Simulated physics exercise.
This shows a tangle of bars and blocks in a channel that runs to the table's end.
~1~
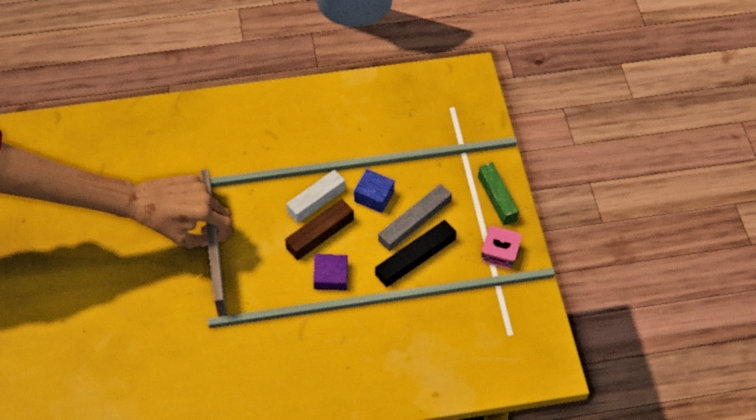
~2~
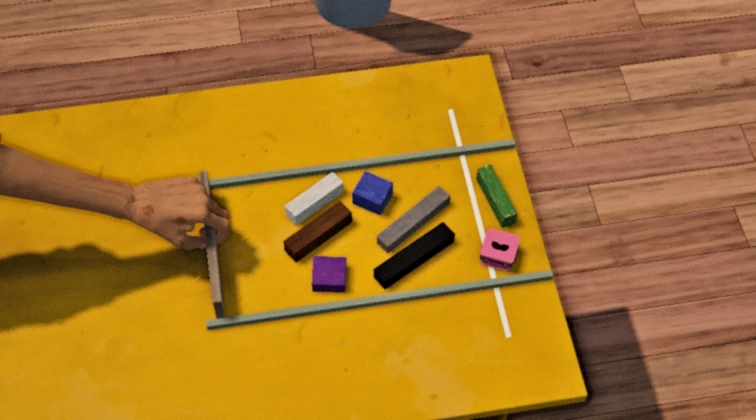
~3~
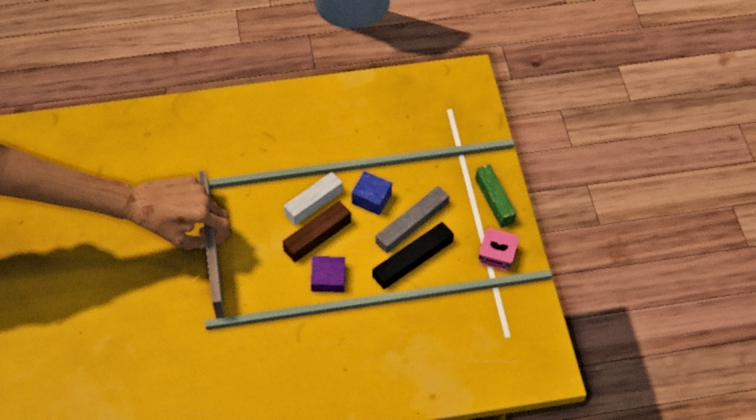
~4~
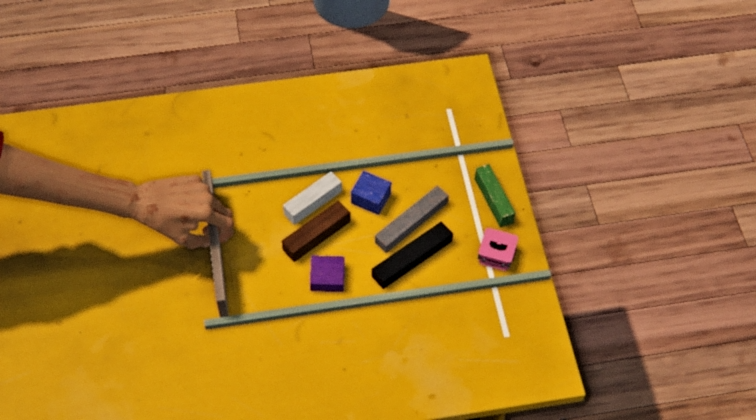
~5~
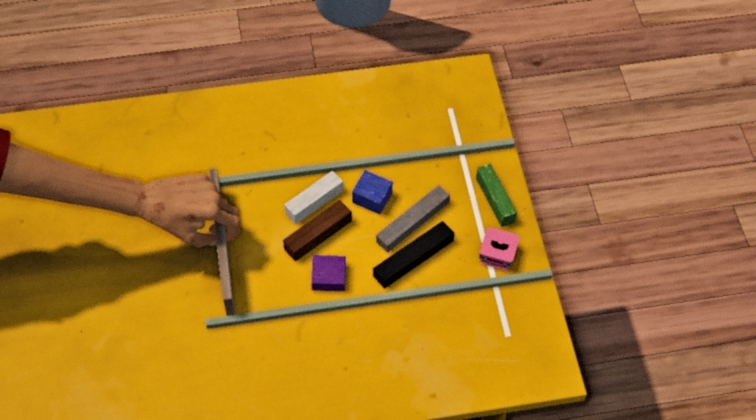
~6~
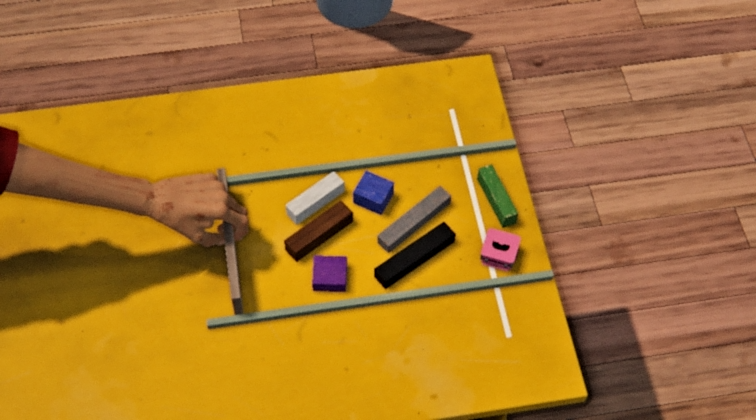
On a yellow table, a hand slides a board slightly right toward still, scattered blocks.
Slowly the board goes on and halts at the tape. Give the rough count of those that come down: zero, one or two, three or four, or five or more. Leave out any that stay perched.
In the end the number that fall off is one or two.
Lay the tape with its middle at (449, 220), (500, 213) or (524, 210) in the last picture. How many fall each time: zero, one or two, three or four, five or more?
In that order: No fall at all; 3 or 4; more than four.
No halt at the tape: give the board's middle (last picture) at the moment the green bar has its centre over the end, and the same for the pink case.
At (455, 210) for the green bar; at (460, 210) for the pink case.
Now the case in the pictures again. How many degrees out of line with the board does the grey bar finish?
About 20°.
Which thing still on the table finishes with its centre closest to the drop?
The black stick ends nearest.
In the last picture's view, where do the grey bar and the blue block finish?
The grey bar at (523, 200), the blue block at (499, 159).
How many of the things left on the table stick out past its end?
Overhanging: 2.
Early on, none off yet; green bar at rest near (497, 196); pink case at rest near (500, 250); grey bar at rest near (415, 219).
A while later, none off yet; green bar at rest near (497, 196); pink case at rest near (500, 250); grey bar travelled a little near (449, 209).
Finally, the number that fall off is one or two; lost, pink case and green bar.
